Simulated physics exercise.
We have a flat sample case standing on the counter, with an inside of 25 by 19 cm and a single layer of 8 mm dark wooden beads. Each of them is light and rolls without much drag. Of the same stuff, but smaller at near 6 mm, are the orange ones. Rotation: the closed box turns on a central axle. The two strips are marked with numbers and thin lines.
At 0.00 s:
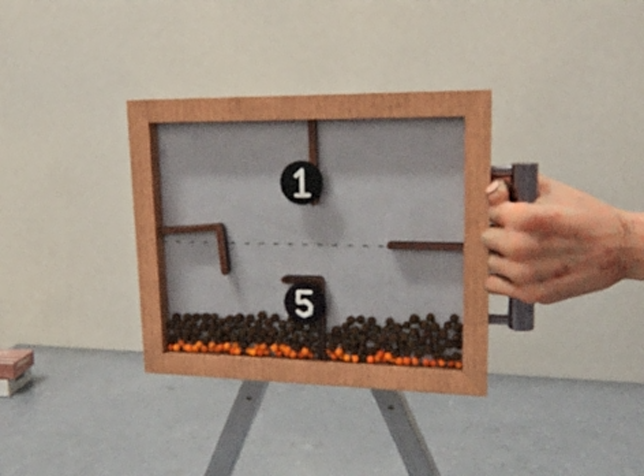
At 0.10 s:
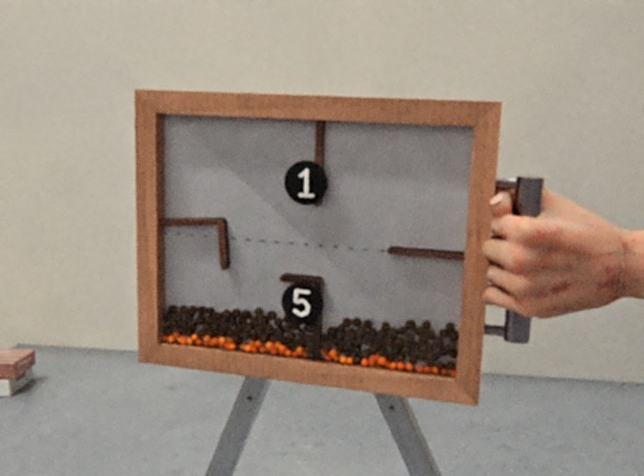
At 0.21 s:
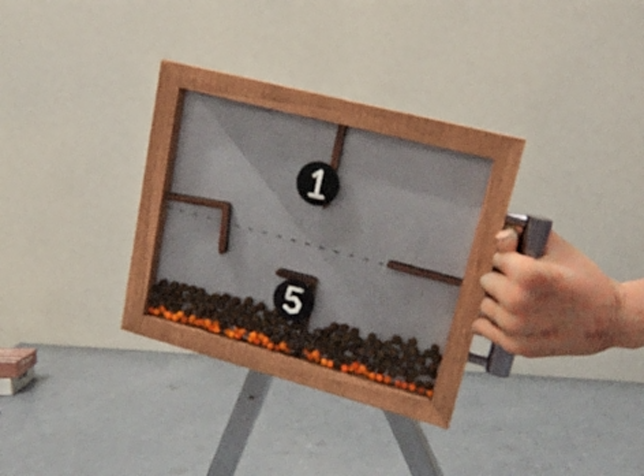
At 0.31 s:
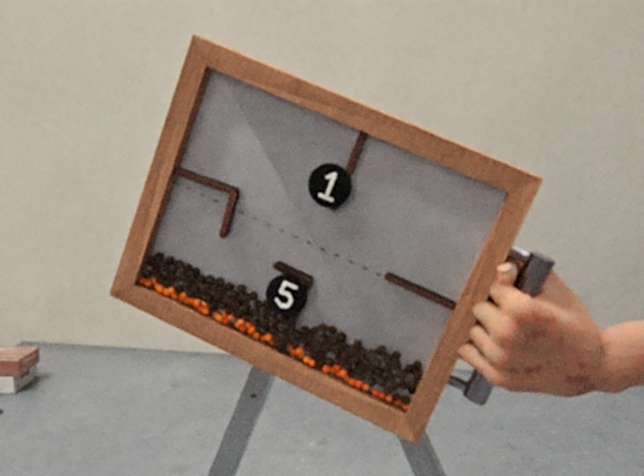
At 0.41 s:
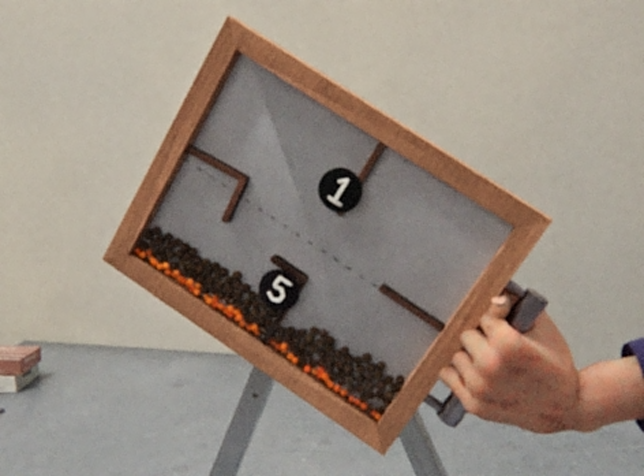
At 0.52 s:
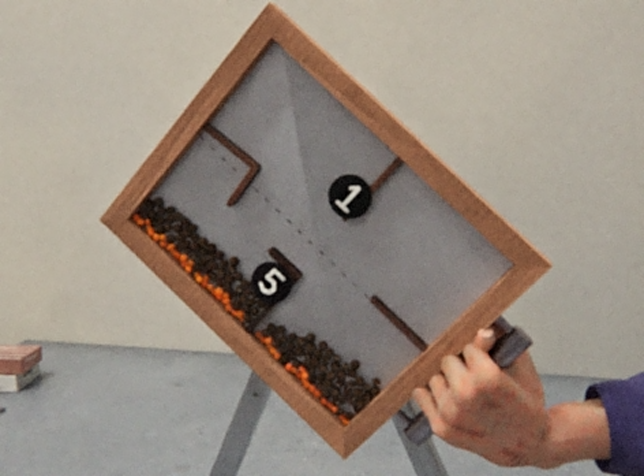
A framed case of dark and orange beads tilts steadily clockwise as a hand turns it.
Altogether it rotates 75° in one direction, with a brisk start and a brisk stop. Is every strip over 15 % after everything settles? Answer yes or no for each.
No. 1 - no; 5 - yes.
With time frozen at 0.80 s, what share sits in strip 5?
Roughly 100 per cent.
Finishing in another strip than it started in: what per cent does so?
Some 0 per cent.
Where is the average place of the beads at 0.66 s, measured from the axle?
The middle sits around 6 cm left of it and 5 cm below it.
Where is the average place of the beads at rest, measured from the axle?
Offset approx. 6 cm left, 5 cm below.
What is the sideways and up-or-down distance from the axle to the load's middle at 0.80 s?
Offset approx. 7 cm left, 4 cm below.
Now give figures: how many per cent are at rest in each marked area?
Strip 1: 0; strip 5: 100.
After 0.66 s, it stands 57° clockwise; the beads' middle is 6 cm left of and 5 cm below the centre; no. 5, 100 %.
After 0.80 s, it stands 70° clockwise; the beads' middle is 7 cm left of and 4 cm below the centre; no. 5, 100 %.
After 0.92 s, it stands 75° clockwise; the beads' middle is 7 cm left of and 4 cm below the centre; no. 5, 100 %.
At rest by 1.8 s, it stands 75° clockwise; no. 1, 0 %, no. 5, 100 %.
